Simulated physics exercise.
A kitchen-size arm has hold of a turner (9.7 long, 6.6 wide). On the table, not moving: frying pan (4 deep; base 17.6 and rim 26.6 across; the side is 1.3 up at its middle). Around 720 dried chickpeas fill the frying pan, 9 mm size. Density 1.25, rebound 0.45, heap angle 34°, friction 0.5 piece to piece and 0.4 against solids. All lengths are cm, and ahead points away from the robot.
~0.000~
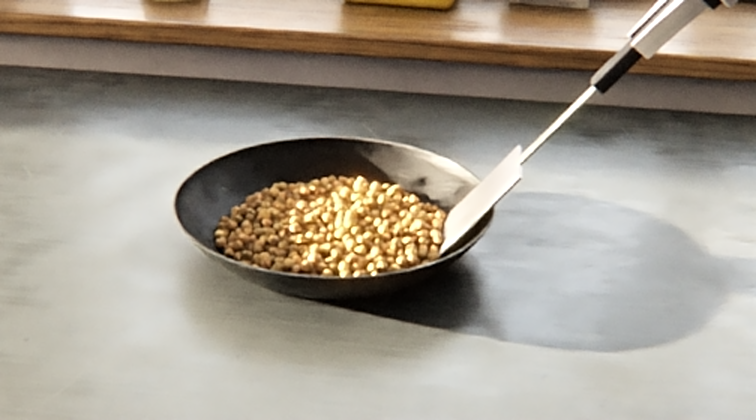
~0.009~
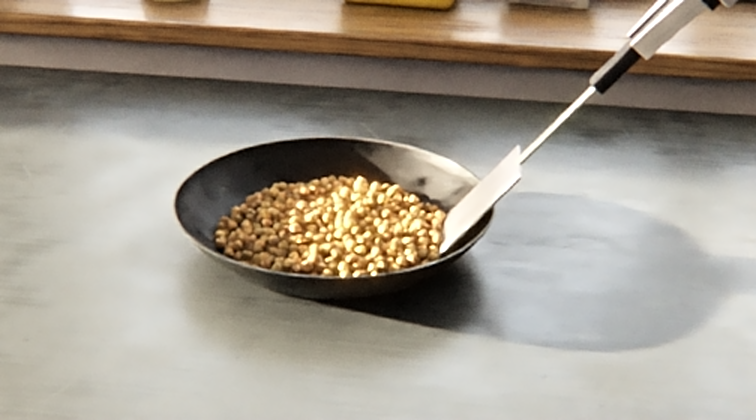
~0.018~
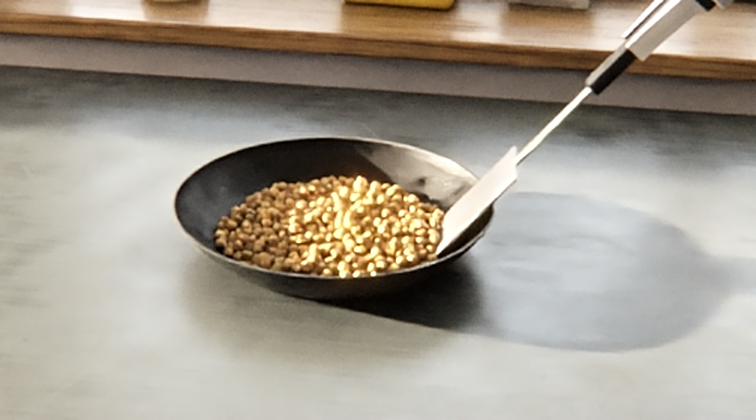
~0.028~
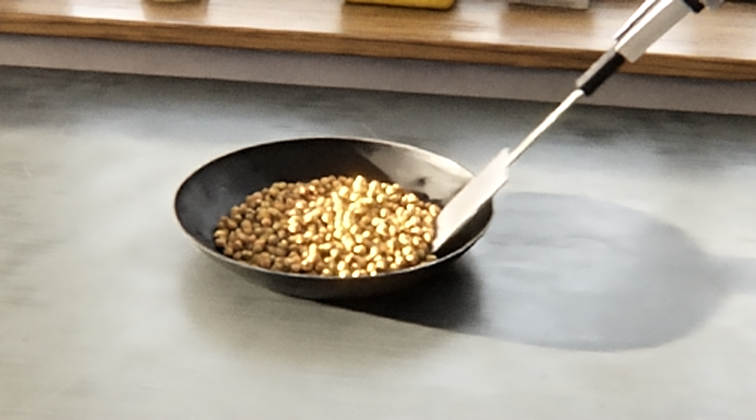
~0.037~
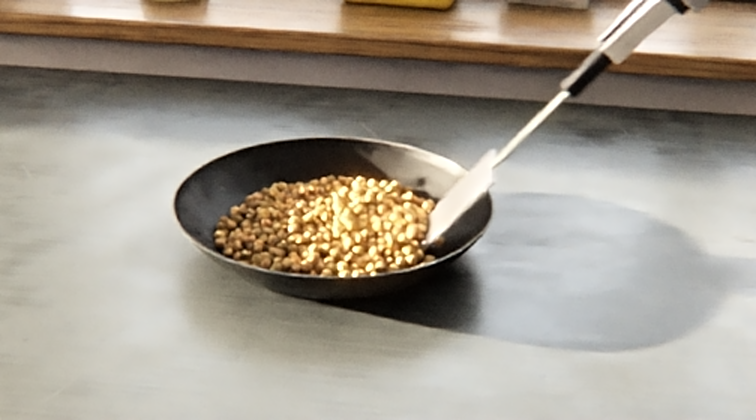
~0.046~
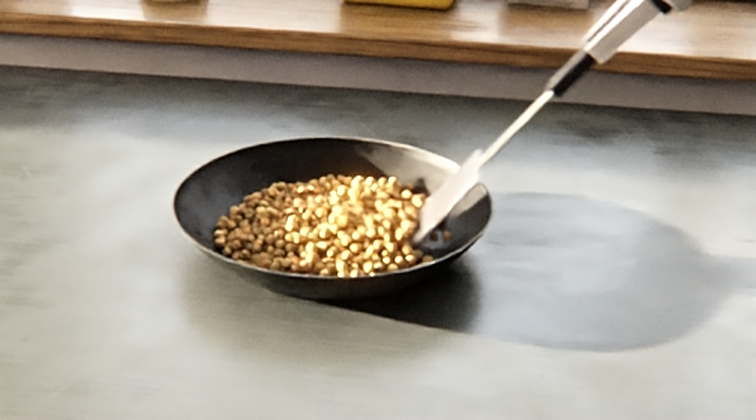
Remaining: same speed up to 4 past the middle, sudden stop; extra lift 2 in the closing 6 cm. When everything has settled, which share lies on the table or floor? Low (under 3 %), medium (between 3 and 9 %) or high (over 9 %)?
A medium share, between 3 and 9 %, ends on the table or floor.
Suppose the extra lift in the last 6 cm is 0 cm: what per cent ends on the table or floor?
About 0 per cent.
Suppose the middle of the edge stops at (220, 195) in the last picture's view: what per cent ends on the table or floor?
About 20 per cent.
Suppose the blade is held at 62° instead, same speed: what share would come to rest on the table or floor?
It would be near 5 per cent.
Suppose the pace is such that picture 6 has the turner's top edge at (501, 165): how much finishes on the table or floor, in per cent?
About 0 per cent.
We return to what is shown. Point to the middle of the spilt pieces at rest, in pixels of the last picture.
Around (9, 214).
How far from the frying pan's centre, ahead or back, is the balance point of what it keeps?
Roughly 3.5 cm ahead.
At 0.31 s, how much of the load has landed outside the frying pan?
About 4 per cent.
After 0.07 s, sloping 52°, highest piece 5 above the table; 715 in the frying pan.
After 0.10 s, sloping 52°, highest piece 7 above the table; 715 in the frying pan.
After 0.31 s, sloping 52°, highest piece 6 above the table; 677 in the frying pan, 32 on the table or floor, 6 on the blade or in flight.
After 1.36 s, sloping 52°, highest piece 4 above the table; 677 in the frying pan, 38 on the table or floor.
At rest, 677 in the frying pan, 38 on the table or floor. That is 5 % on the table or floor.
